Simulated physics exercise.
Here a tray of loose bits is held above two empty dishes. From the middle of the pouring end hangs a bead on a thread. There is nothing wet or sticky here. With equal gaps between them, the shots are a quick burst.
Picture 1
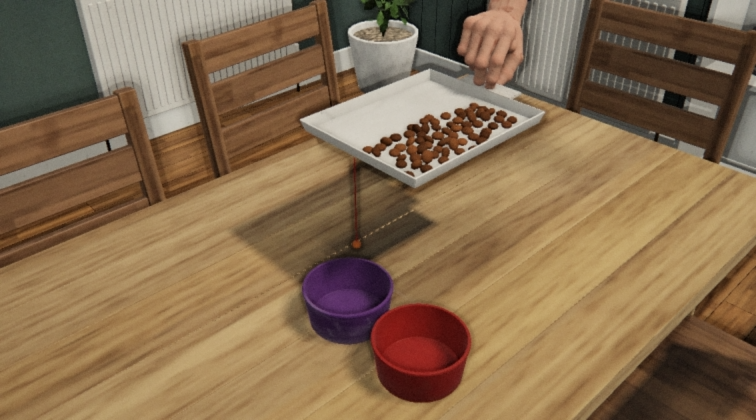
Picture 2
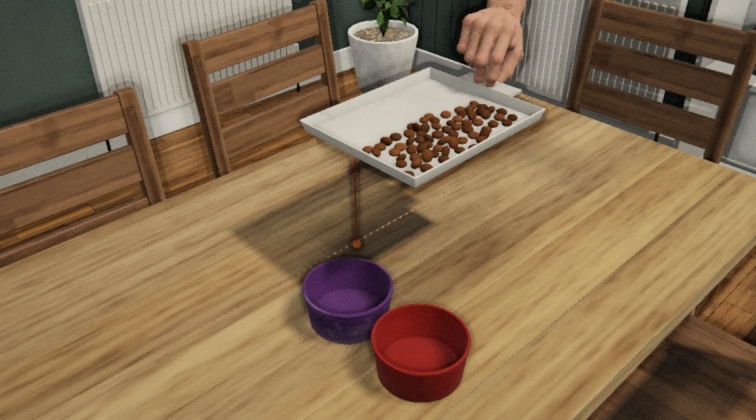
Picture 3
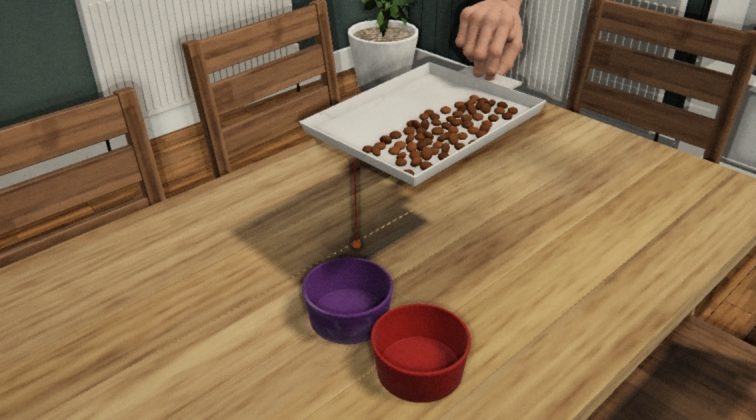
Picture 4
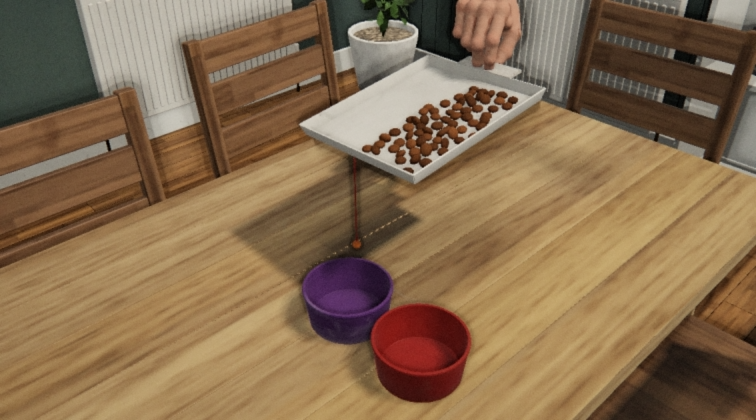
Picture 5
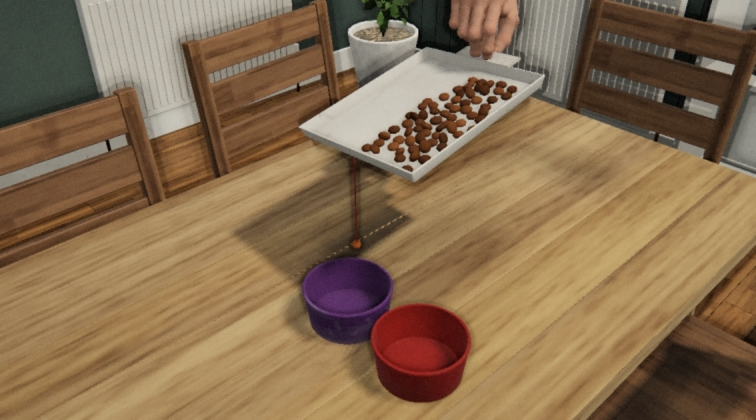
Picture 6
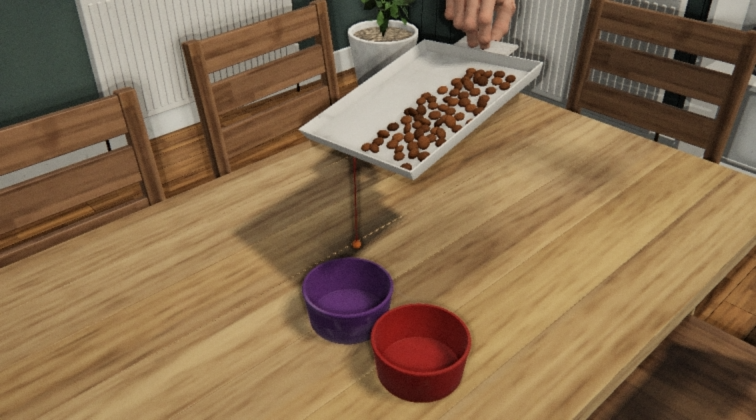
The clip opens on a white tray of small brown bits held level above a wooden table, near an empty purple dish and an empty red one. A hand at the far edge gradually raises that side, tilting the tray slightly toward its near left corner, while the bits barely shift.
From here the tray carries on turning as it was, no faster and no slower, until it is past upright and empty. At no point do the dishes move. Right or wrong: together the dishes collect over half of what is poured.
Wrong.
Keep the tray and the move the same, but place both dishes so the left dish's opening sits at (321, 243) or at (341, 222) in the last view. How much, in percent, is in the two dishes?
80 and 50 in a hundred.
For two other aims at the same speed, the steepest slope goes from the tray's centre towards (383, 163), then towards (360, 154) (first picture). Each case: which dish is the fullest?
For the first place it's the left-side dish, for the second the left-side dish.
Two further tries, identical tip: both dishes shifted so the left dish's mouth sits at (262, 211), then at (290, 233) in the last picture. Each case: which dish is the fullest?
Well, the right-side one at the first spot and the left-side one at the second.
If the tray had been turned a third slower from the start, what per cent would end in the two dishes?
Expected result: Around 10 per cent.
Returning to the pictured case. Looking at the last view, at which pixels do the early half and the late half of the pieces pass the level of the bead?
I'd say close to (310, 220) at first and close to (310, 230) later on.
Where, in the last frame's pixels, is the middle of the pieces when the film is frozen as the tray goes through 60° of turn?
I'd put it at about (345, 133).
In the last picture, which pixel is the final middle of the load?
It settles centred around (303, 259).
Soon, tray tipped steeply; nearly all on the tray; a stray few in the air.
A while on, tray tipped right over; about a quarter on the tray; a stray few in the left dish; about half outside both; about a third in the air.
Towards the end, tray tipped past a quarter turn; a small part in the left dish; nearly all outside both.
Finally, tray tipped past a quarter turn; none in the right dish; a small part in the left dish; nearly all outside both.
